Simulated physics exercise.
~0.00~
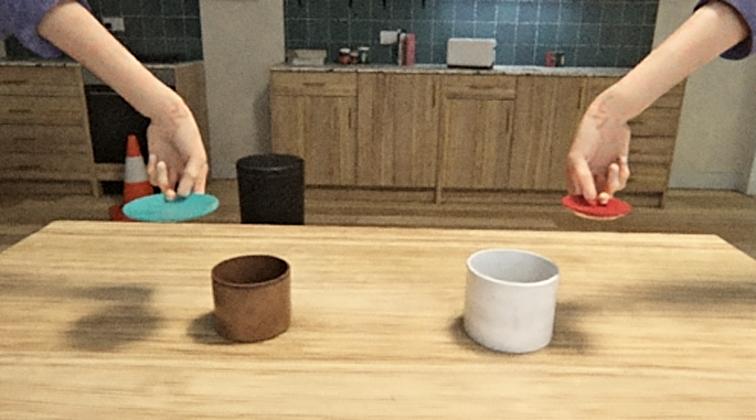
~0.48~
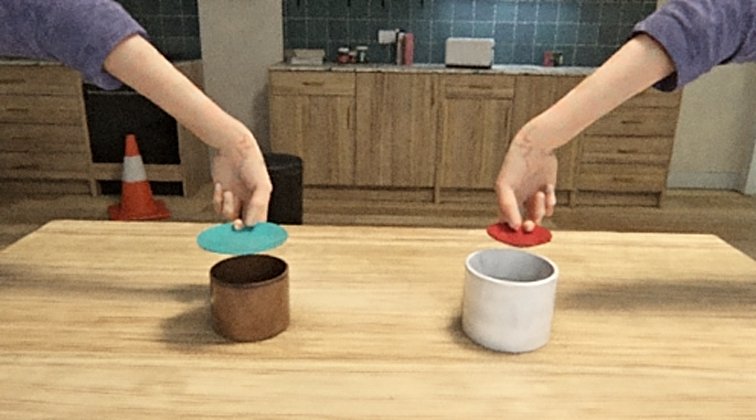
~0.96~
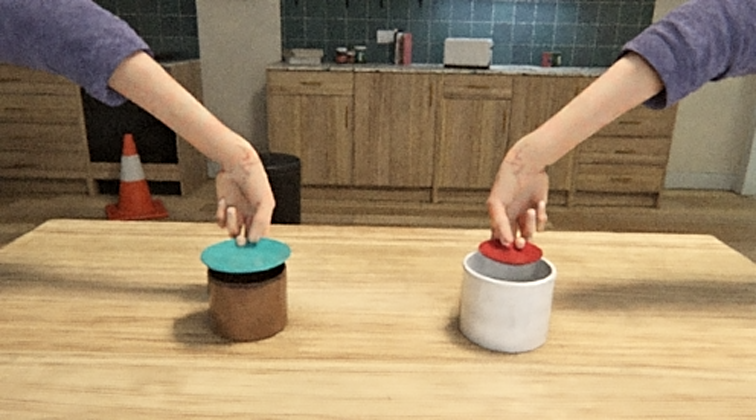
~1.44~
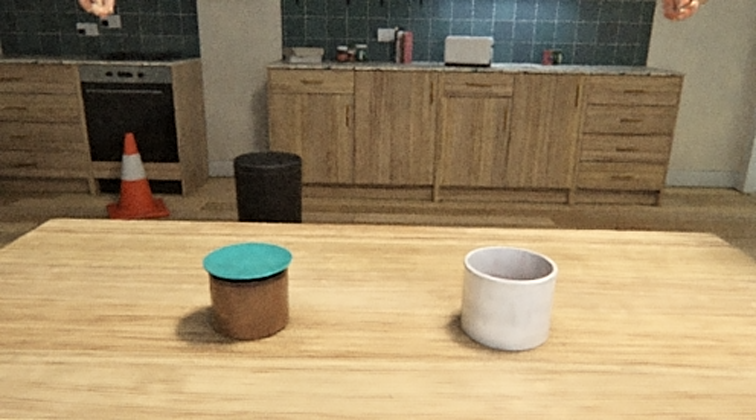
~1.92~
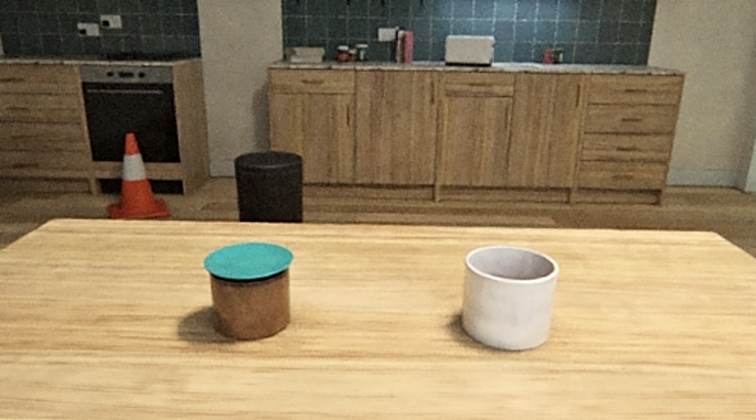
In a kitchen with wooden cabinets and dark tiles, seen from across a pale wooden table by a slightly swaying camera, a brown round container stands at left and a white one at right. Behind them are an orange traffic cone and a black bin. Two hands in purple sleeves bring in a turquoise disc from the left and a smaller red disc from the right. They lower each over its container, then let go and draw back out of view. The turquoise disc rests on the brown rim like a lid, while the red disc drops inside the white container, which stays open.
